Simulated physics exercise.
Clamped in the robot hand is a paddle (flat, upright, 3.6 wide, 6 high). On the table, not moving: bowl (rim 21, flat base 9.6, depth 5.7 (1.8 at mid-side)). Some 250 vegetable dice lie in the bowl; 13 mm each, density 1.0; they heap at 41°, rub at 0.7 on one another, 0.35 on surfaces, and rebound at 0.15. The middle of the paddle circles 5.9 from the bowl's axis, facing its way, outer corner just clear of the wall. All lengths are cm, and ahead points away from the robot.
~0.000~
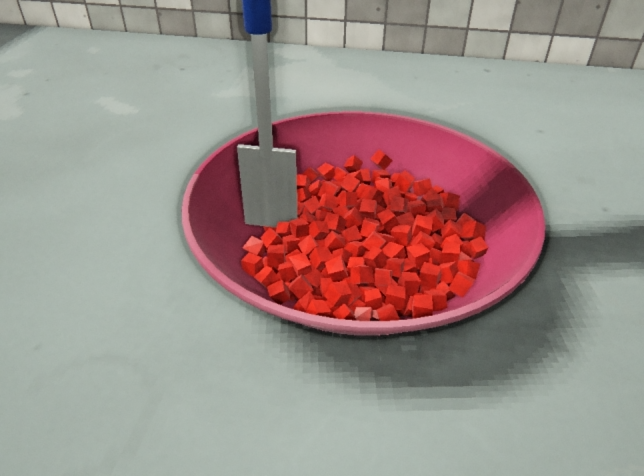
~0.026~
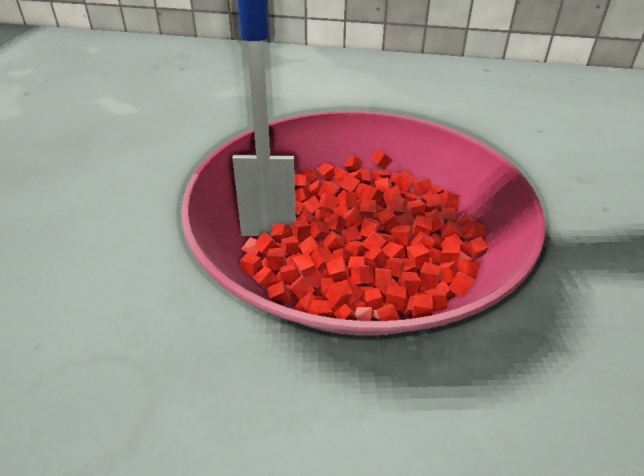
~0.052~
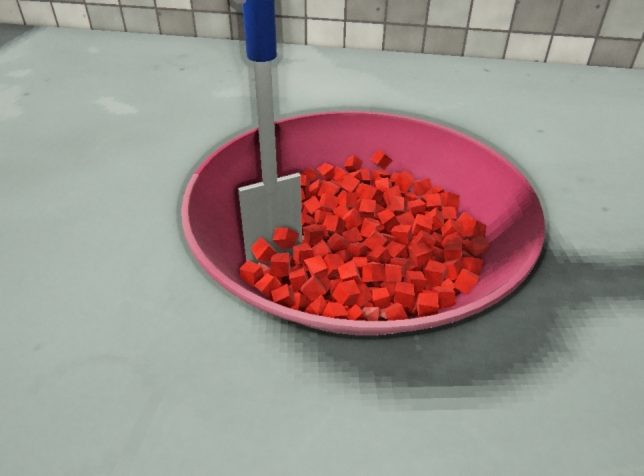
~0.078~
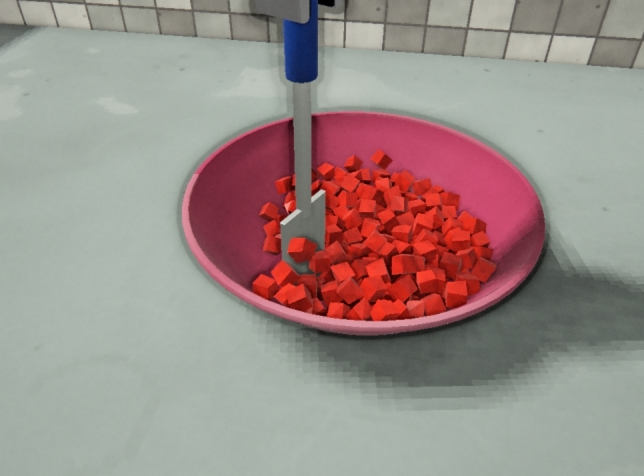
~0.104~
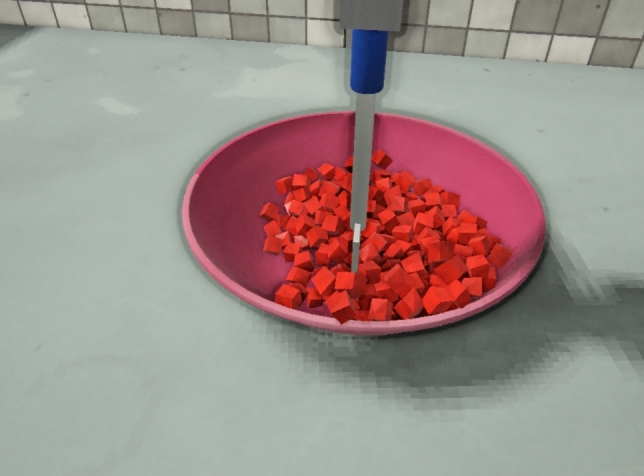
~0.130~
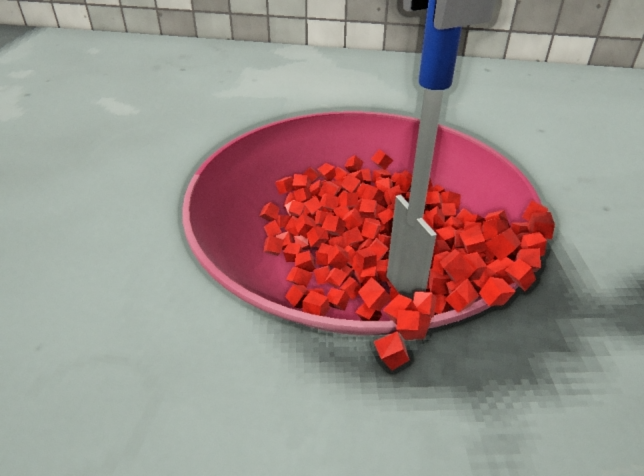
A flat metal paddle with a blue handle, held by a partly visible robot gripper, dips into the left side of a wide pink bowl and sweeps through red cubes towards the right, turning as it goes. The bowl stays put on a pale grey-green table before a tiled wall, seen from above by a still camera. Cubes bunch up along the right rim, and one tumbles over the near edge.
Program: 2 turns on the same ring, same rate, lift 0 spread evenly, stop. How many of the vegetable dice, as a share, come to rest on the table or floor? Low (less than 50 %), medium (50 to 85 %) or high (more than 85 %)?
Answer: Medium; 50 to 85 % of the vegetable dice finish on the table or floor.
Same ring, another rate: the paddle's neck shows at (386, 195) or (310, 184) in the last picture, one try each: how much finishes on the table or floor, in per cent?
About 60 and 45 per cent.
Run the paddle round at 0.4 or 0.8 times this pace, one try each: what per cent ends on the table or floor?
Some 35 and 50 per cent.
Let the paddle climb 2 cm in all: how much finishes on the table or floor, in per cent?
About 40 per cent.
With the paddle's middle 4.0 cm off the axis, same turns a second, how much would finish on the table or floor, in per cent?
Then about 45 per cent.
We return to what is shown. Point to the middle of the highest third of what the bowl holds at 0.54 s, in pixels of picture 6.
Near (450, 179).
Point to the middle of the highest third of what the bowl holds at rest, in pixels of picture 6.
At about (361, 229).
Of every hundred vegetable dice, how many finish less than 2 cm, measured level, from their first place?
Roughly 10 per cent.
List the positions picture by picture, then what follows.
In the first picture, the paddle neck at (265, 126), 0° round; upper third of the load around (369, 224), from x 255 to 480, top at y 160; 247 in the bowl.
In the second picture, the paddle neck at (262, 134), 10° round; upper third of the load around (363, 228), from x 250 to 480, top at y 160.
In the third picture, the paddle neck at (269, 158), 36° round; upper third of the load around (363, 235), from x 250 to 480, top at y 160.
In the fourth picture, the paddle neck at (303, 182), 65° round; upper third of the load around (375, 252), from x 265 to 485, top at y 160.
In the fifth picture, the paddle neck at (360, 195), 94° round; upper third of the load around (403, 261), from x 270 to 500, top at y 160; 246 in the bowl, 1 in flight or on the tool.
In the sixth picture, the paddle neck at (419, 190), 123° round; upper third of the load around (446, 247), from x 270 to 540, top at y 160; 240 in the bowl, 7 in flight or on the tool.
After 0.34 s, 353° round, highest piece 9 above the table; 151 in the bowl, 41 on the table or floor, 55 in flight or on the tool.
After 0.54 s, 223° round, highest piece 9 above the table; 129 on the table or floor, 93 in the bowl, 25 in flight or on the tool.
After 0.85 s, 0° round, highest piece 3 above the table; 170 on the table or floor, 77 in the bowl.
After 1.55 s, 0° round, highest piece 3 above the table; 170 on the table or floor, 77 in the bowl.
In the end, 170 on the table or floor, 77 in the bowl. That is 69 % on the table or floor.
